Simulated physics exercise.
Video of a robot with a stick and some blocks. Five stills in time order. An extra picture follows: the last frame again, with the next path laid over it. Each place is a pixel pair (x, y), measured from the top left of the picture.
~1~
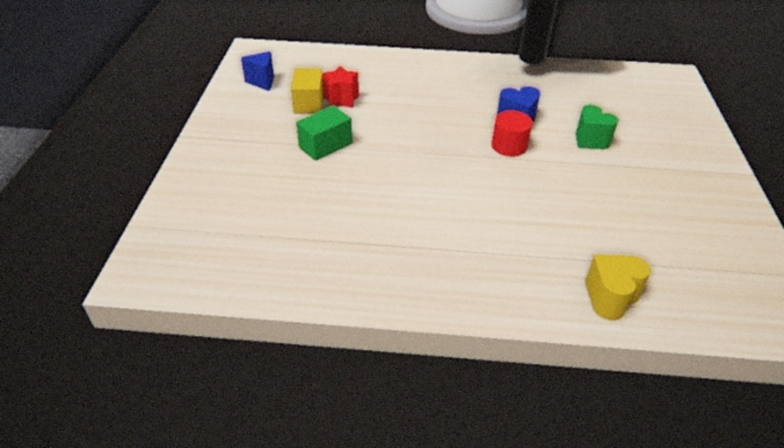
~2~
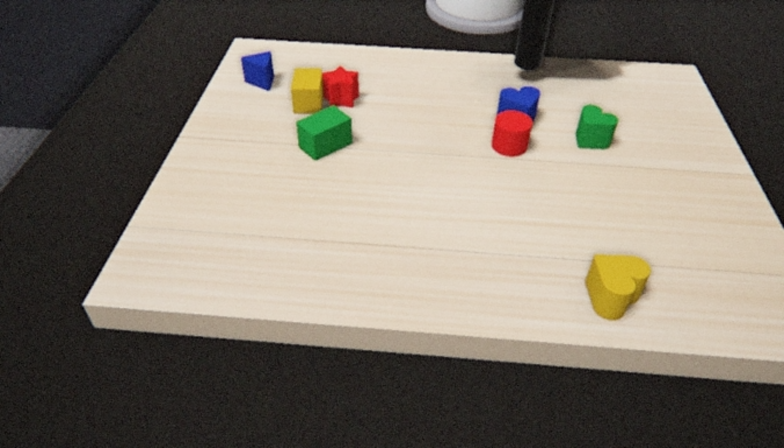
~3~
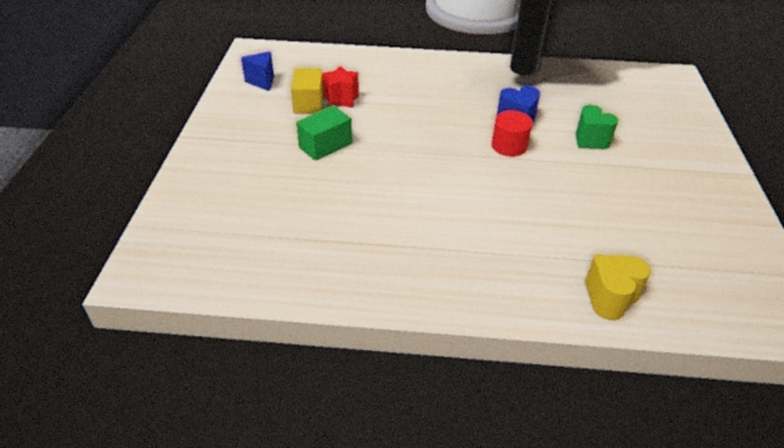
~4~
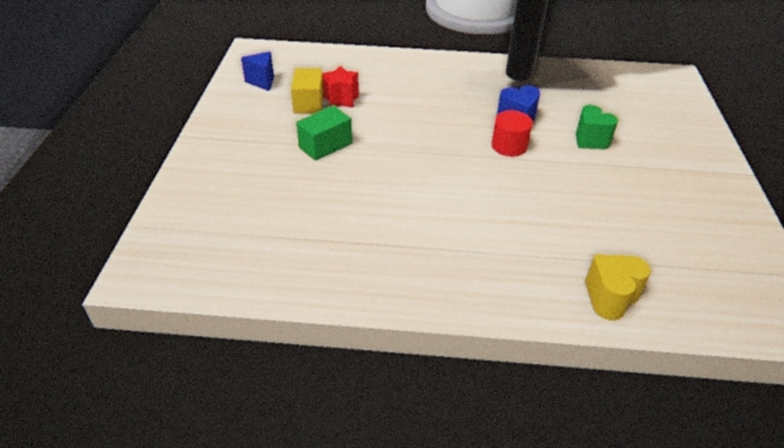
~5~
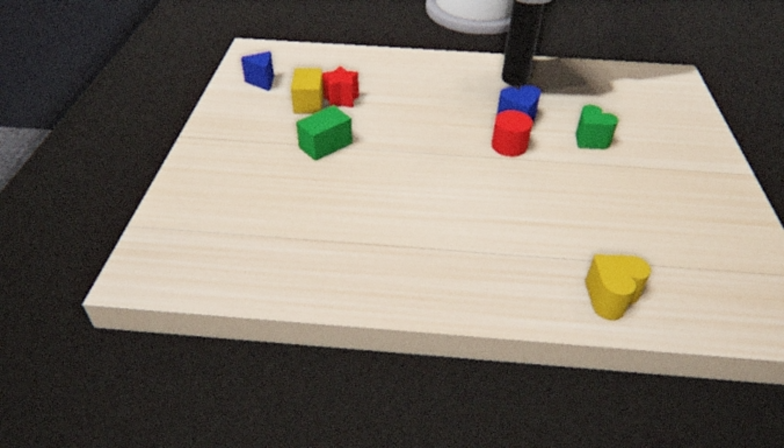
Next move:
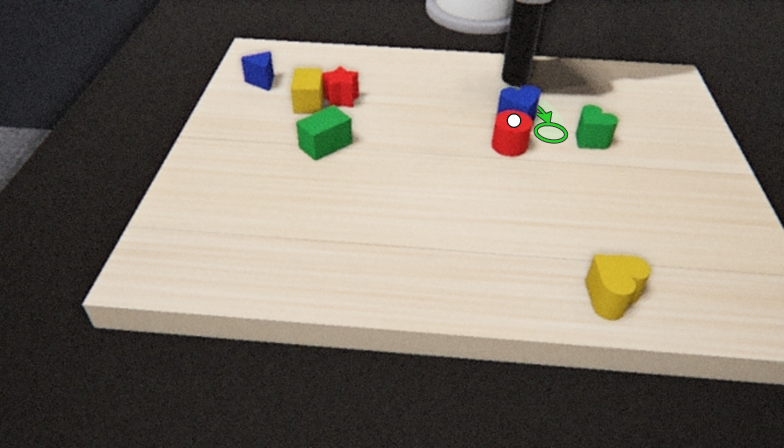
The clip opens on a pale wooden board holding scattered blue, yellow, red and green blocks, with a black stick at the far edge behind a blue heart and a red cylinder. The stick slides slightly left and toward the blue heart, while all the blocks stay still.
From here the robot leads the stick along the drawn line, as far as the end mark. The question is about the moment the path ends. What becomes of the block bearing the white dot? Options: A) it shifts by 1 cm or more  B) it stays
My pick is B.
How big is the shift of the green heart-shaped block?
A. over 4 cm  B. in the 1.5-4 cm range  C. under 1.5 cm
C.
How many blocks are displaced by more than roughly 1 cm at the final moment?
I reckon the push displaces only one of the blocks by more than 1 cm.
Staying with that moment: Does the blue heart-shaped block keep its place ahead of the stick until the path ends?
It seems not.
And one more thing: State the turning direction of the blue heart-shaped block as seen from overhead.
It turns clockwise.
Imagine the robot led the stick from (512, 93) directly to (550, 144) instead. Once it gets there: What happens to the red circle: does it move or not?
Once the path is done, it is somewhere new.
Path on the board, from (512, 93) by way of (533, 103) and (546, 117) to (551, 133); the dot is on the red circle.
The first path, step by step. Halfway along, stick at (544, 97); blue heart-shaped block at (522, 97), turned 15° clockwise.
At the end, stick at (554, 119); red circle in place; blue heart-shaped block at (523, 104), turned 85° clockwise; green heart-shaped block in place.
